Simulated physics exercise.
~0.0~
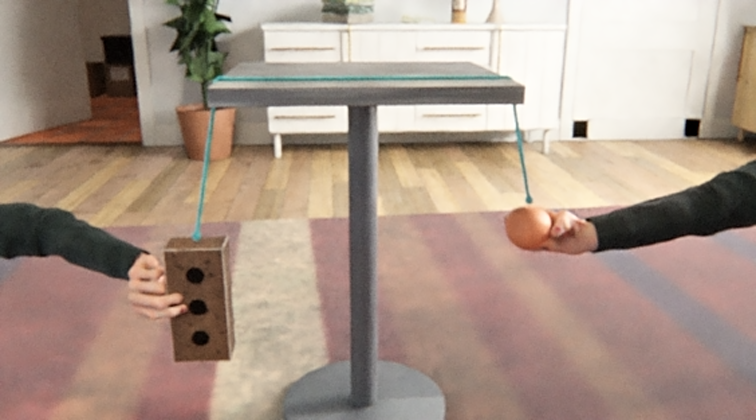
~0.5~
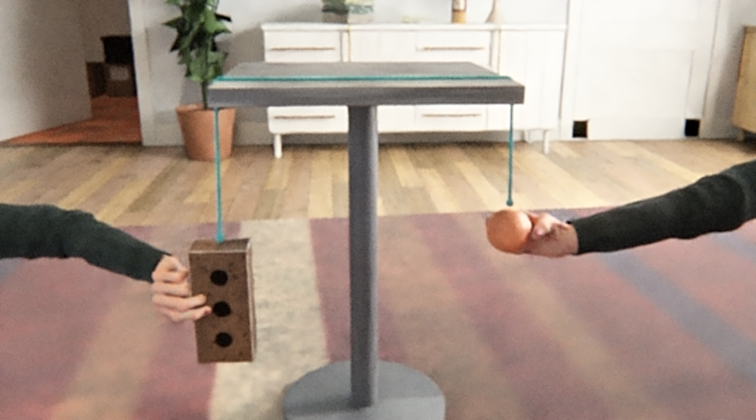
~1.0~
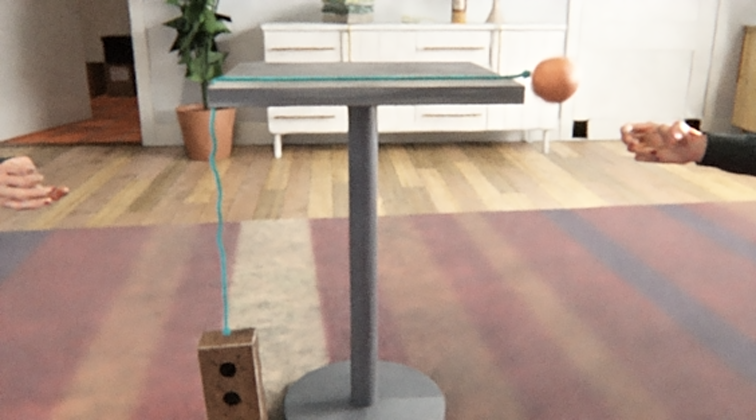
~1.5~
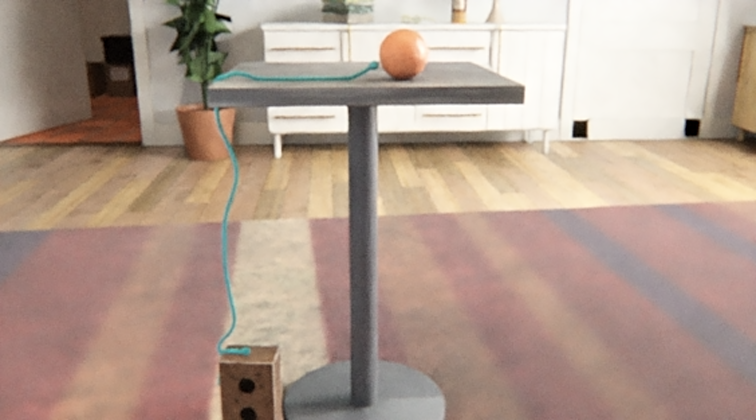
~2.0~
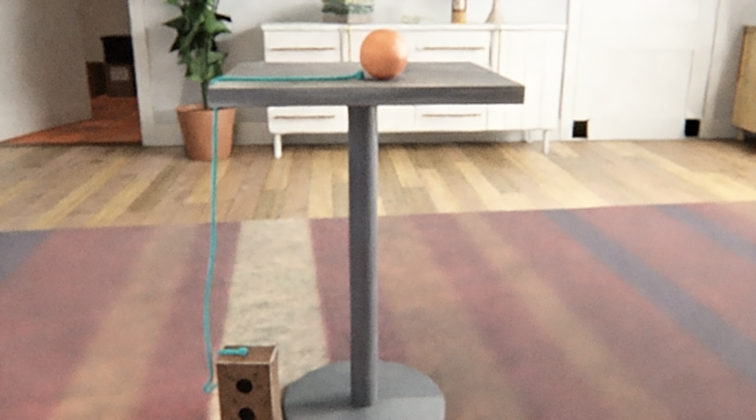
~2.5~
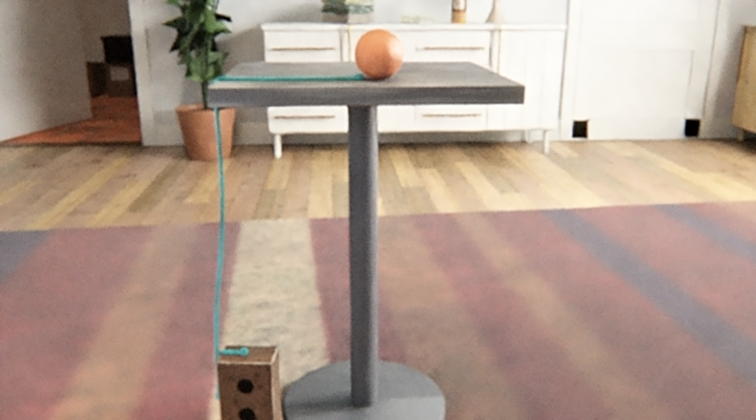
A brick dropping to the floor after hands let go, its shoelace pulling an orange up onto a small table, where it rests.
